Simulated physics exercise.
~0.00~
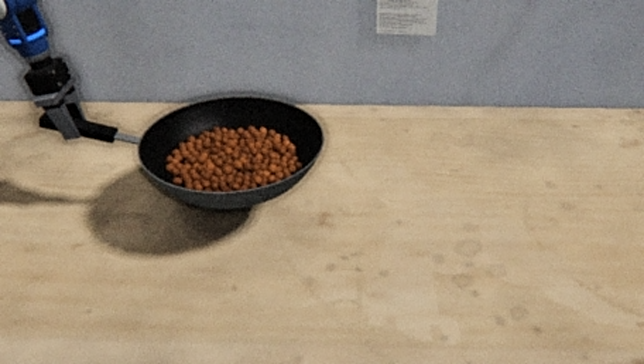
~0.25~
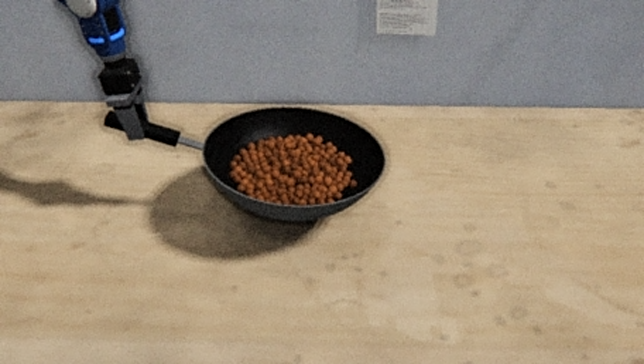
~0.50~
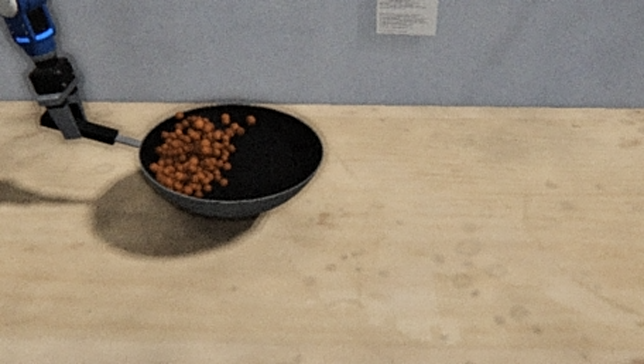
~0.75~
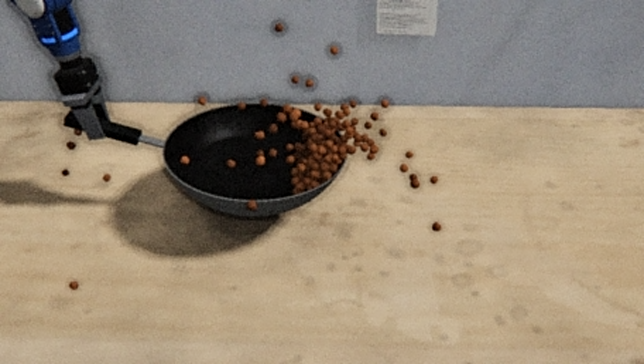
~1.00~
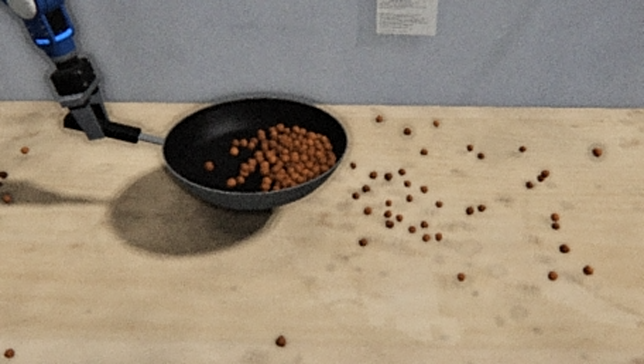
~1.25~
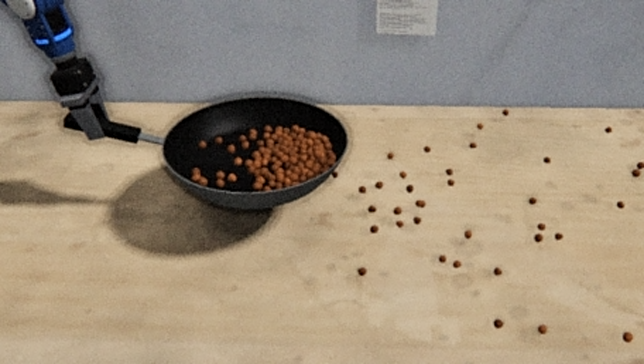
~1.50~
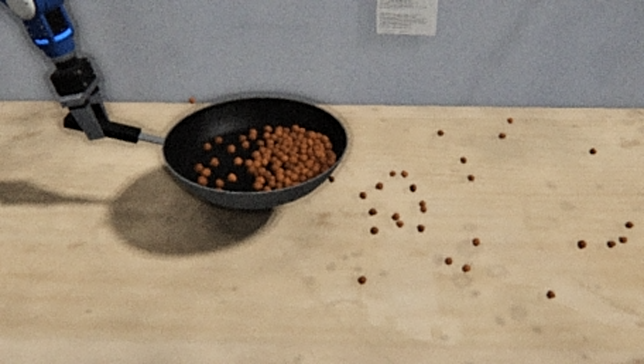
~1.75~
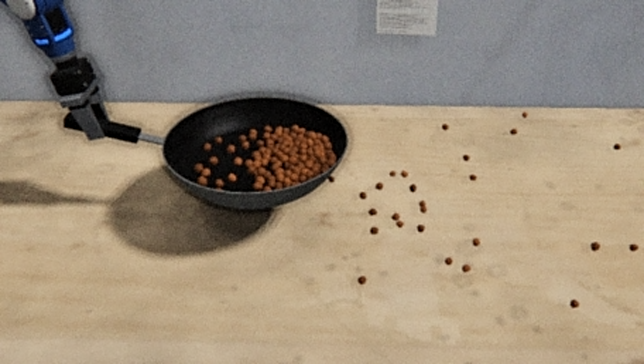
The clip opens with a robotic gripper at the upper left holding a black frying pan heaped with round brown hazelnuts above a pale wooden table. The arm moves the pan to the right, then draws it back left, and the nuts bunch against the side nearest the handle. It pushes right again, and the load surges to the far side, with many nuts flying over the rim. They scatter and roll across the table, mostly to the right. The pan comes to a stop, still holding most of the nuts, while the spilled ones lie spread over the wood.
